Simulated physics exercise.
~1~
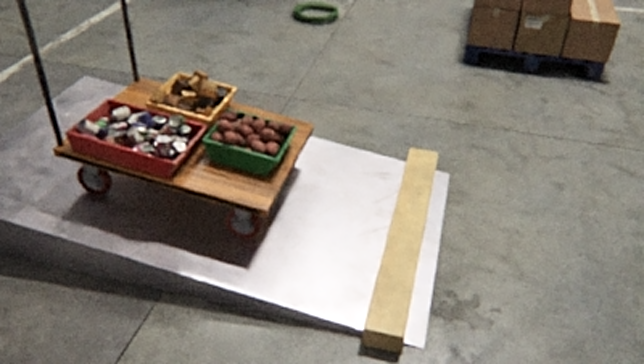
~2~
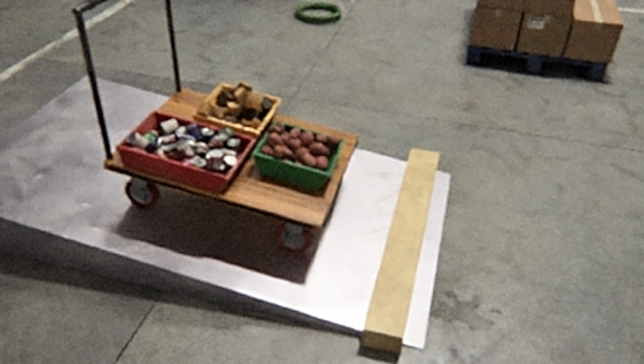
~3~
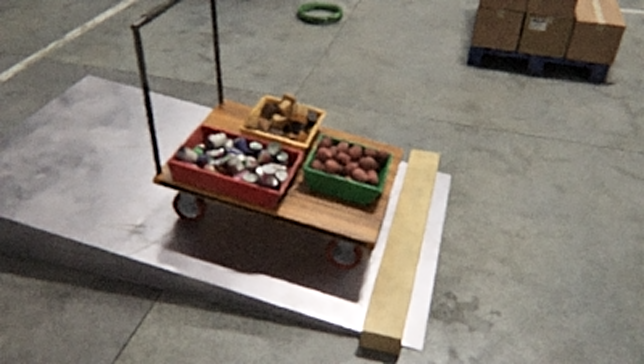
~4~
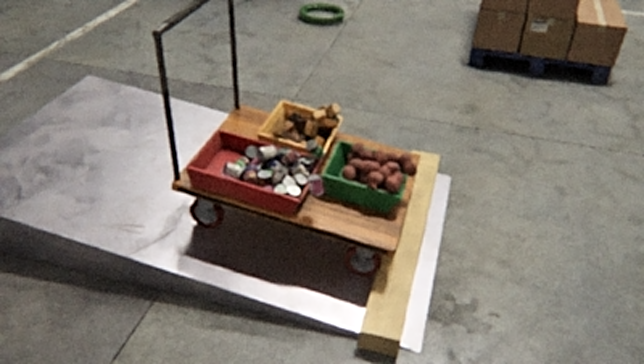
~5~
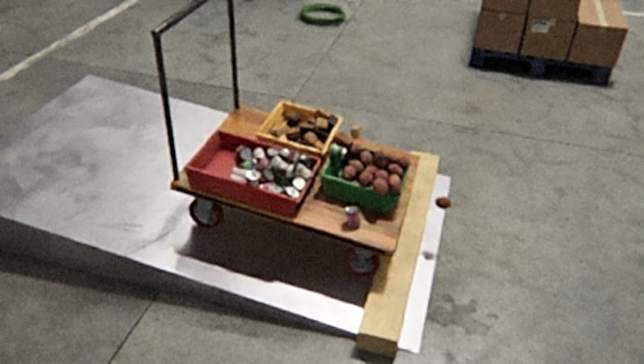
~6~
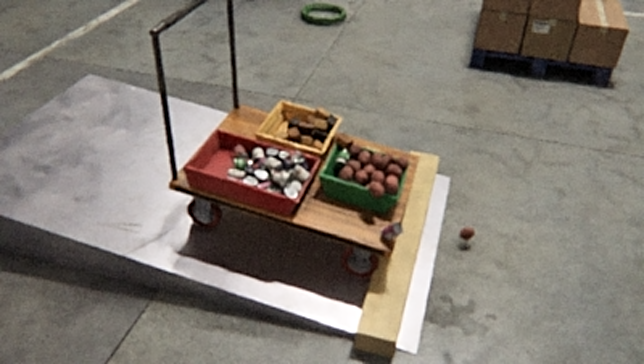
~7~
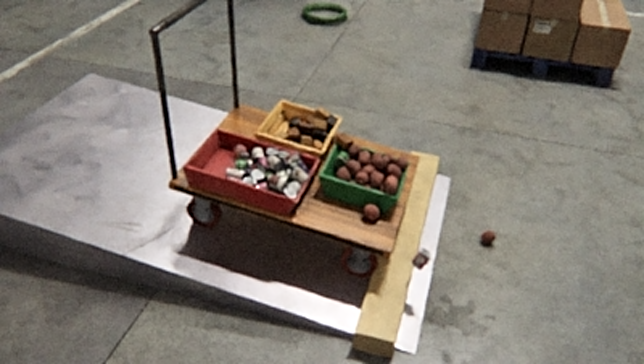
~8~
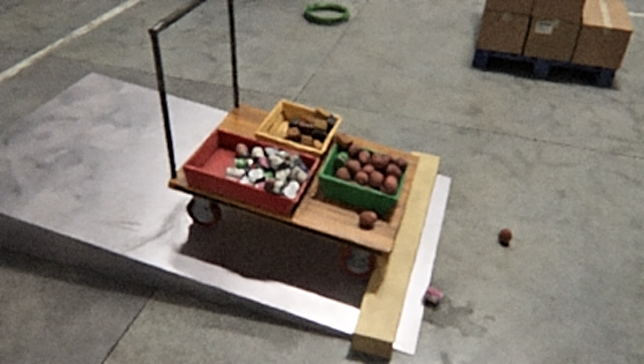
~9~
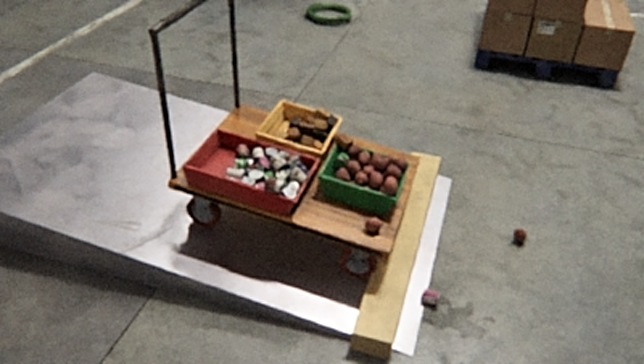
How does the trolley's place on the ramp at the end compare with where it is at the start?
At the start the trolley is further up the ramp to the left, with a clear stretch of ramp between it and the beam. By the end it is further right and slightly lower in view, standing right up at the beam across the lower end.
